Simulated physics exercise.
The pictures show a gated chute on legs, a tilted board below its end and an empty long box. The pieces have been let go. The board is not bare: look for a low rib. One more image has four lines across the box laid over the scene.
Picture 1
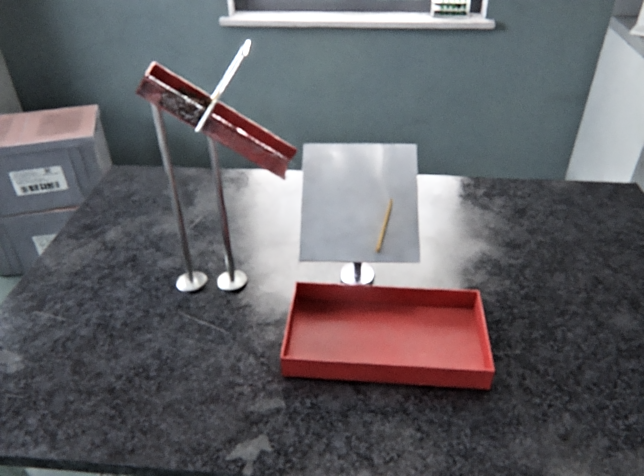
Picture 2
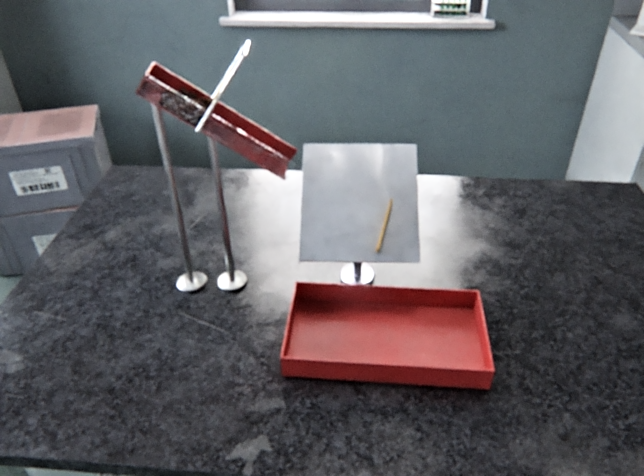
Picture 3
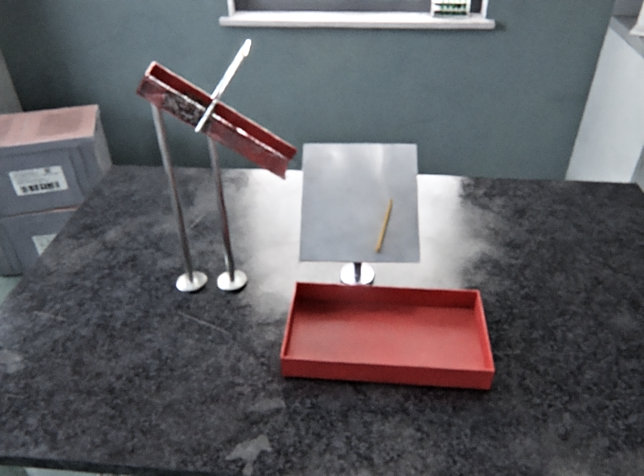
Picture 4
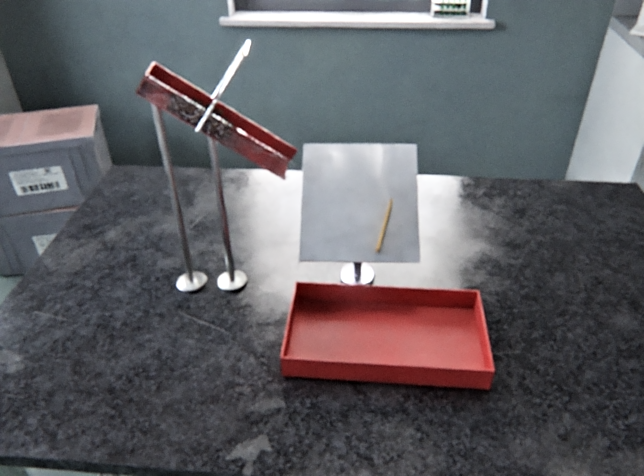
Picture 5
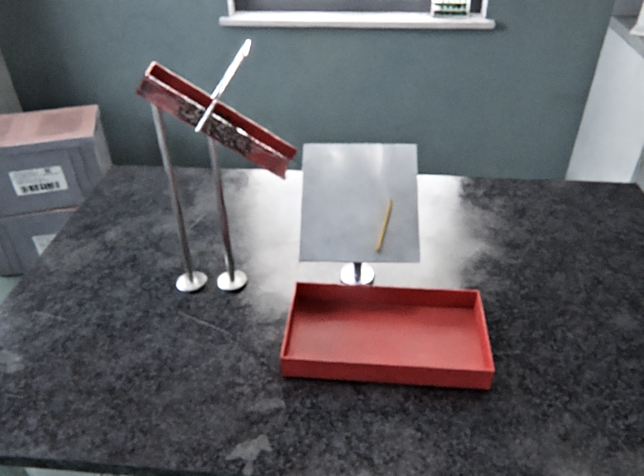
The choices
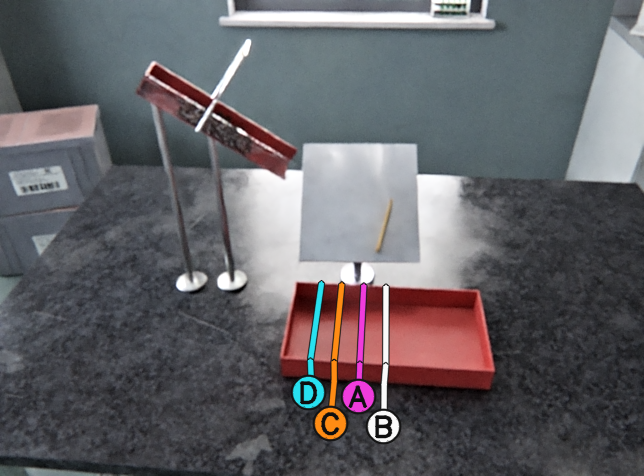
Dark berries sliding slowly down a tilted red chute on metal legs, beside a grey board and an empty red box.
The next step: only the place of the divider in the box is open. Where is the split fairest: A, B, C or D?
I would pick line A.
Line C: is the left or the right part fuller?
More lands on the right.
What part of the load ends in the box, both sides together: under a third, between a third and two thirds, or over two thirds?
It is over two thirds.
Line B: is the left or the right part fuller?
More lands on the left.
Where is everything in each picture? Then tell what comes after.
The first picture shows load behind the gate at (187, 105), allspice berries; lip of the chute at (286, 173), sloping fairly steeply.
The second picture shows middle of the board at (360, 200), tilted fairly steeply; middle of its low edge at (359, 262); of its high edge at (360, 144).
The third picture shows front corners of the box at (281, 357) and (494, 371), empty; front of the load at (214, 118).
The fourth picture shows middle of the load at (200, 114); its front at (229, 135), about a quarter of the way to the lip; rib from (392, 199) to (378, 249).
The fifth picture shows middle of the load at (214, 127); its front at (249, 150), about half of the way to the lip.
On the marked copy, line A crosses the front rim at (359, 362); line B crosses the front rim at (385, 364); line C crosses the front rim at (334, 361); line D crosses the front rim at (310, 359).
If A is chosen, of what is caught, about a third on the left of the divider, about two thirds on the right.
If B is chosen, of what is caught, most on the left of the divider, a small part on the right.
If C is chosen, of what is caught, a small part on the left of the divider, most on the right.
If D is chosen, of what is caught, a stray few on the left of the divider, nearly all on the right.
